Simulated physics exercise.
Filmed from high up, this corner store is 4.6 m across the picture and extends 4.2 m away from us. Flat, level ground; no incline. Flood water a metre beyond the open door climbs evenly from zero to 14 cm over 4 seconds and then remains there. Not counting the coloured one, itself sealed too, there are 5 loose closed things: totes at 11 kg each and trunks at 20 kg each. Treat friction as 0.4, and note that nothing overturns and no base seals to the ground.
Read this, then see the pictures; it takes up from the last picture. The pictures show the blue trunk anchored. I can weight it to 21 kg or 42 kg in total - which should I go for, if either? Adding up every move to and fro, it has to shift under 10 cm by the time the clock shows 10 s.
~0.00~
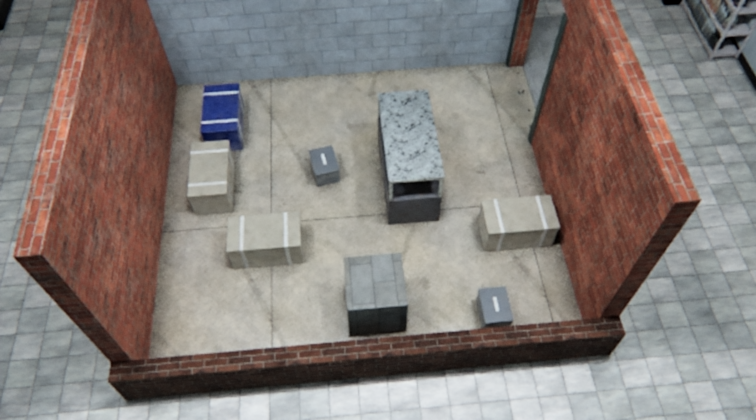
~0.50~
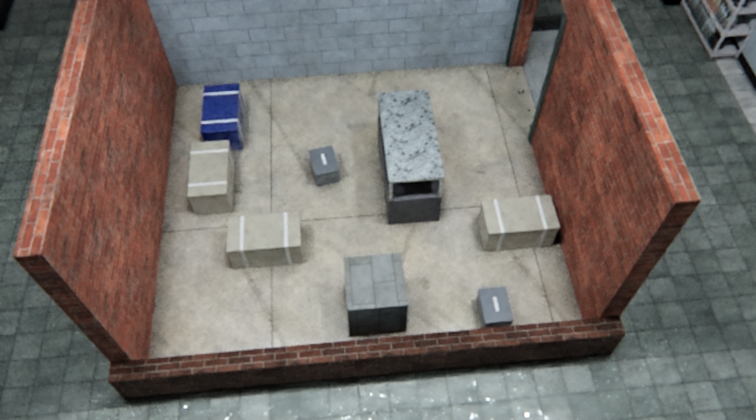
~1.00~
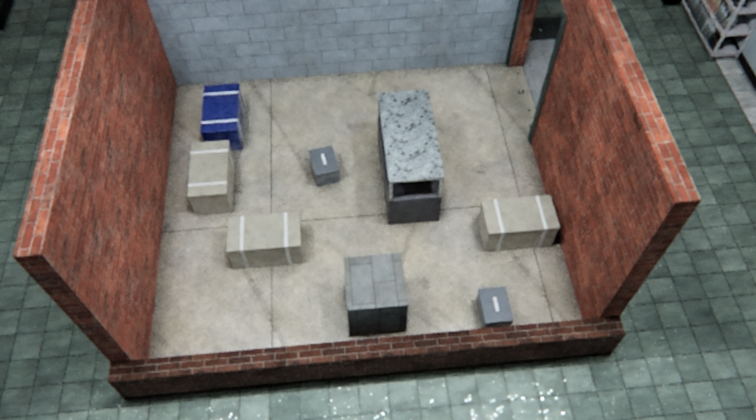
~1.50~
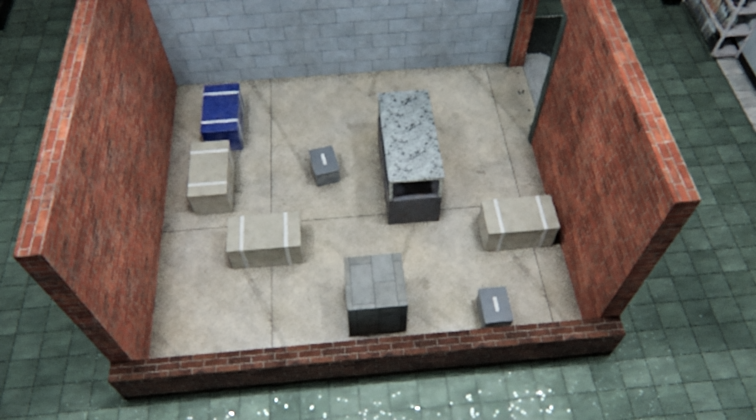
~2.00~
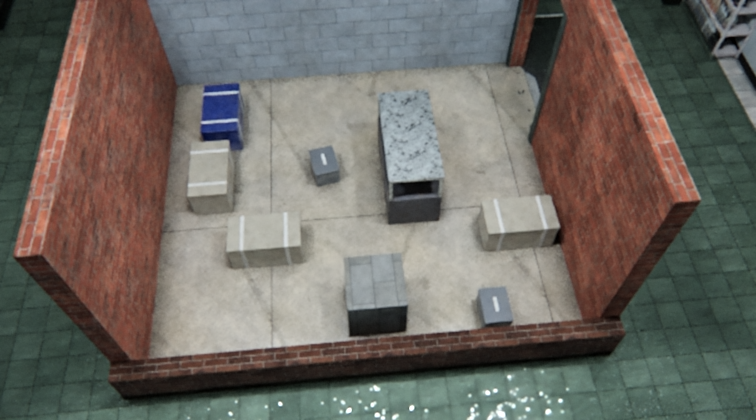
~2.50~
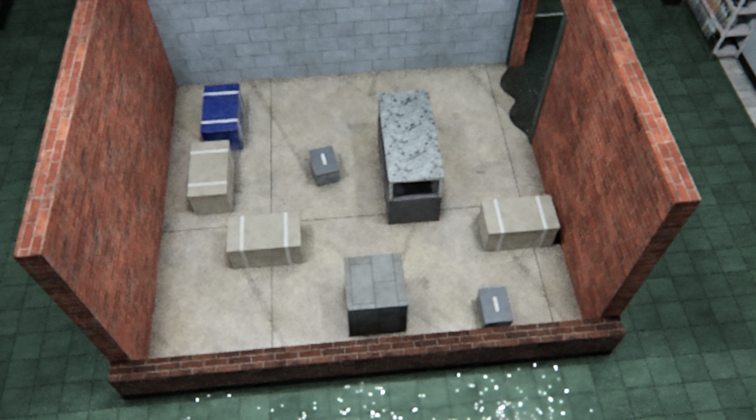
Make it 42 kg.
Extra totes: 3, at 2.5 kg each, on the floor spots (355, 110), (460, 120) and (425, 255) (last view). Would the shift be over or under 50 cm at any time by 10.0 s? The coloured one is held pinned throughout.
In turn: Beyond it, beyond it, within it.
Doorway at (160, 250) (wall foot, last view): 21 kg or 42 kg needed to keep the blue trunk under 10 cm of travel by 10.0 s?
Then the lighter mass suffices.
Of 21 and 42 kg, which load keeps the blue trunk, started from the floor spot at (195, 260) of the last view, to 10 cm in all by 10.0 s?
Both loads work.
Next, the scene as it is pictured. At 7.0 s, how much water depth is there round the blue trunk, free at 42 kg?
Around 4 cm.
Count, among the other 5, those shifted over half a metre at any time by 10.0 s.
The count comes to 0.
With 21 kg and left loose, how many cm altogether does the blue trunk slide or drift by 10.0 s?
Around 80 centimetres in total.
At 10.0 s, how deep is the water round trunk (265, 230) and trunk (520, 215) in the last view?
Depths: Near 3 cm, then near 3 cm.
After 3.5 s the blue trunk would be 0 cm from its start with 21 kg and 0 cm from its start with 42 kg; 0 cm of water round it then.
After 4.5 s the blue trunk would be 0 cm from its start with 21 kg and 0 cm from its start with 42 kg; 0 cm of water round it then.
After 7.0 s the blue trunk would be 16 cm from its start with 21 kg and 0 cm from its start with 42 kg; 4 cm of water round it then.
After 10.0 s the blue trunk would be 69 cm from its start with 21 kg and 0 cm from its start with 42 kg; 7 cm of water round it then.
